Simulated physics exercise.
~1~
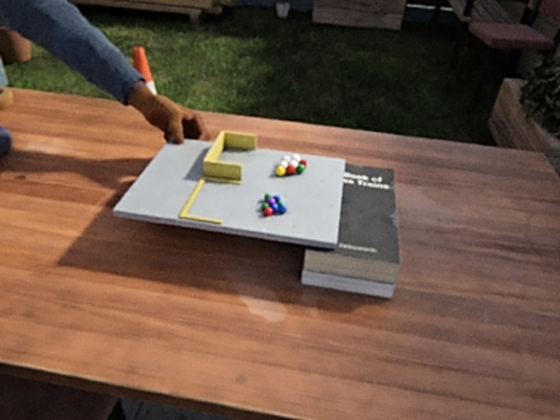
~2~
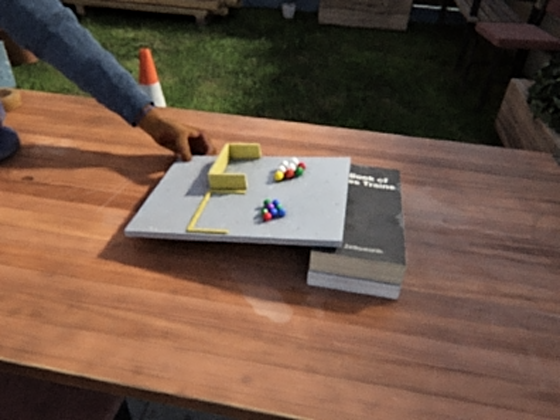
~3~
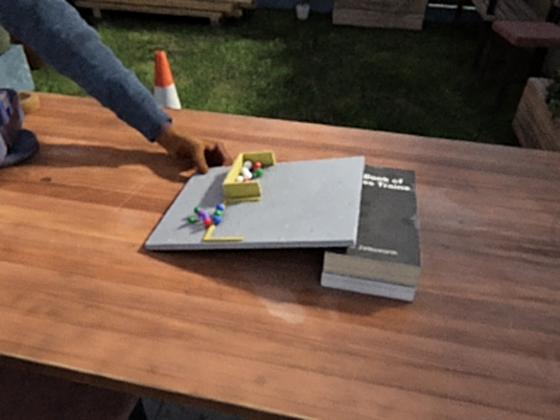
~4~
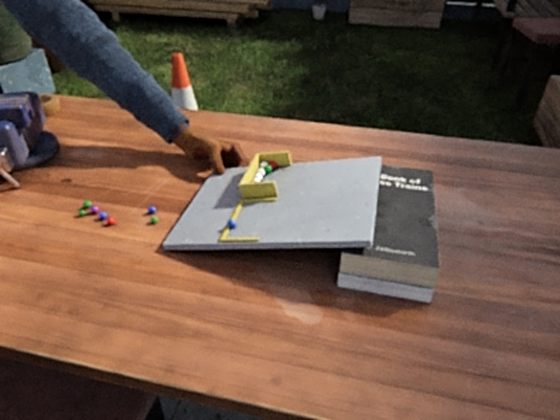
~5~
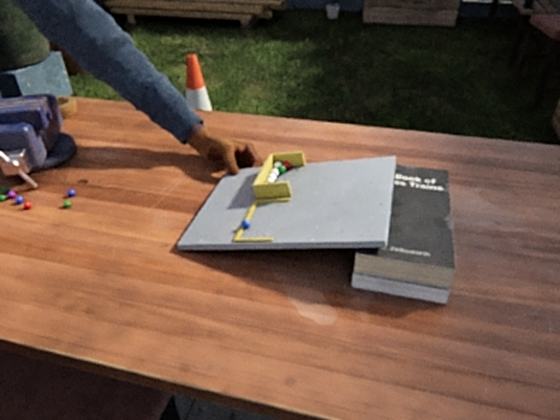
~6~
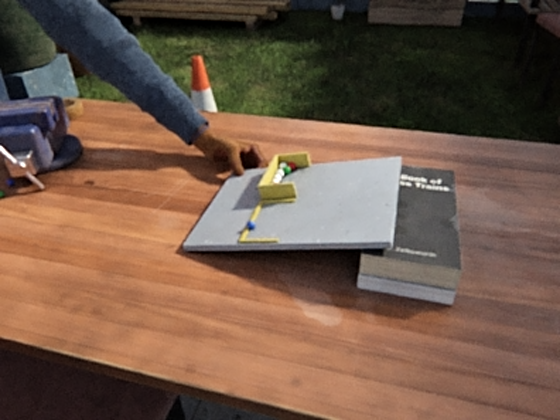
Two handfuls of small coloured balls rest on a pale grey board, seen from slightly above on a wooden outdoor table with grass behind. The board's right side lies on a dark thick book, an orange and white cone stands beyond, and a blue-sleeved arm reaches from the left to the free end. As the board slopes down leftward, both handfuls roll left towards yellow barriers. The nearer balls mostly jump their low strip and scatter across the table, leaving a blue one behind it. The farther balls end up gathered inside their taller yellow fence, the board still tilted.
